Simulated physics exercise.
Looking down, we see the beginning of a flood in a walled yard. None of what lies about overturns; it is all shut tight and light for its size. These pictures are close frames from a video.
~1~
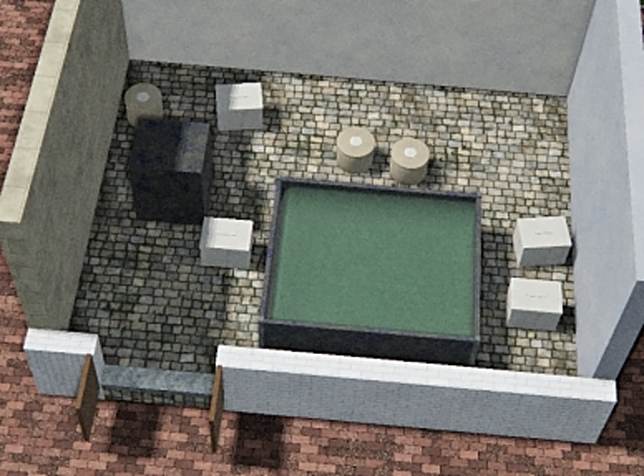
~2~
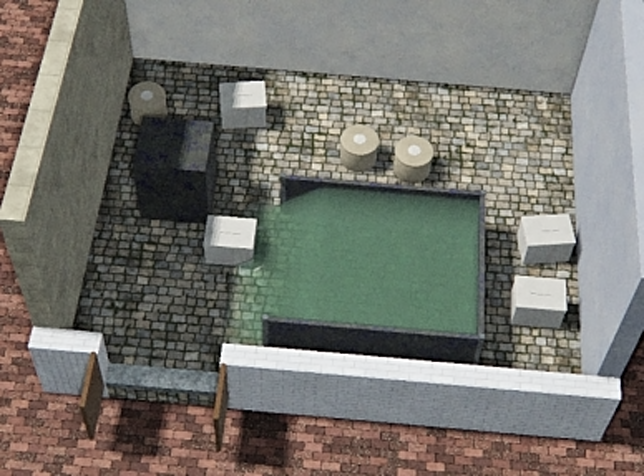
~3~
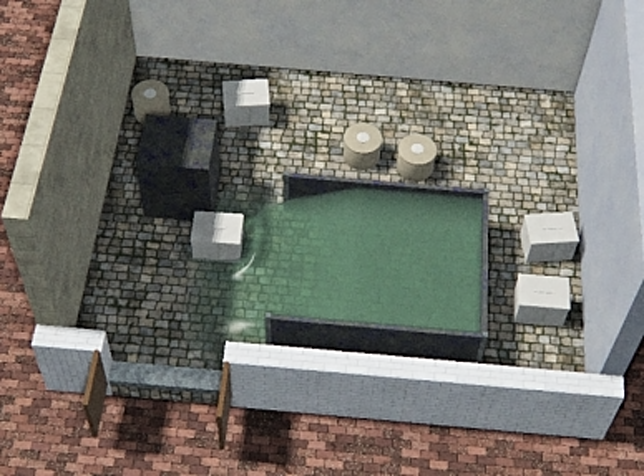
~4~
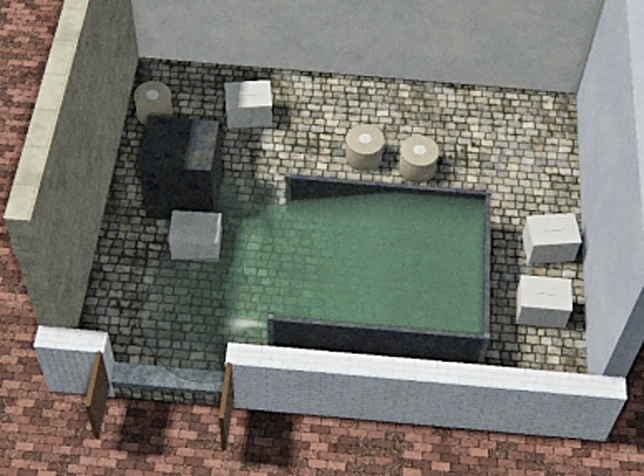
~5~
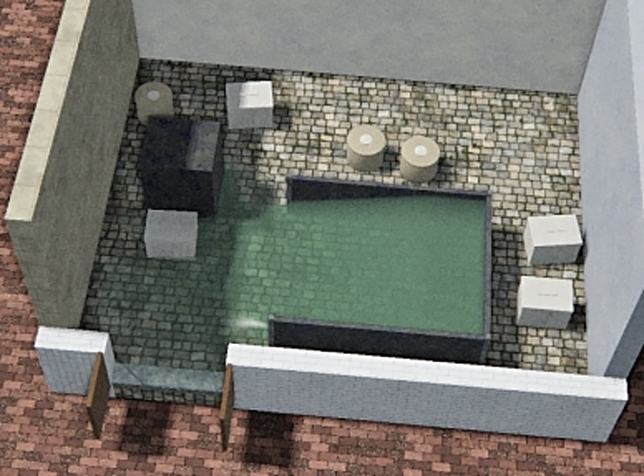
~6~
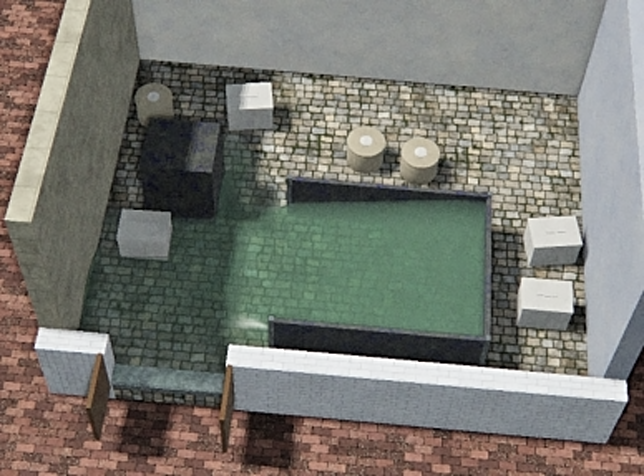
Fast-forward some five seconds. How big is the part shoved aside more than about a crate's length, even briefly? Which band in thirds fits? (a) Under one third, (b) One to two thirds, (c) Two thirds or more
b.
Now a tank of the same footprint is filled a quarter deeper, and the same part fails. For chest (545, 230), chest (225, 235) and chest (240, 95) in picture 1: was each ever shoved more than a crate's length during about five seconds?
Taking them as listed - a shorter distance for the first, the full distance for the second, the full distance for the third.
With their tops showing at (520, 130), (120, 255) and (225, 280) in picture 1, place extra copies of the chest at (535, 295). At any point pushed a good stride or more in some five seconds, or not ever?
Listed in order: Hardly budges, displaced, then displaced.
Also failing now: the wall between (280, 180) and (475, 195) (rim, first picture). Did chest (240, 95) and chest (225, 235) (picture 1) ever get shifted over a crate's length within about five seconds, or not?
The first one went the full distance; the second one stopped short.
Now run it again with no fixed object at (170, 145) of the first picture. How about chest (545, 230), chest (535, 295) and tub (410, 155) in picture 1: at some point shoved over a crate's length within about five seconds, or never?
One by one: Stayed put, stayed put, got displaced.
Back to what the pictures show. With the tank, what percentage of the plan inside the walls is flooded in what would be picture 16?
Around 60 percent.
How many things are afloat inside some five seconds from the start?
I get 3.
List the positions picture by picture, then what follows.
The first frame shows a chest at (226, 234) rests on the ground; a chest at (239, 96) rests on the ground; 0 of 7 have shifted.
The second frame shows a chest at (230, 232), on the bottom; a chest at (243, 95) rests on the ground; 0 of 7 have shifted.
The third frame shows a chest at (217, 227) rests on the ground, close to its start; a chest at (246, 93) rests on the ground; 1 of 7 have shifted.
The fourth frame shows a chest at (195, 227) rests on the ground, a stride from its start; a chest at (248, 94) rests on the ground; 1 of 7 have shifted.
The fifth frame shows a chest at (171, 225) rests on the ground, a stride from its start; a chest at (249, 95), on the bottom; 1 of 7 have shifted.
The sixth frame shows a chest at (144, 225) rests on the ground, a stride from its start; a chest at (249, 96), on the bottom; 1 of 7 have shifted.
A moment on, 1 of 7 are well off their spots; 1 afloat.
Next, 3 of 7 are well off their spots; 2 afloat.
Later, 3 of 7 are well off their spots; 3 afloat.
In the end, 3 of 7 are well off their spots, and 3 have been at some point; 3 afloat.
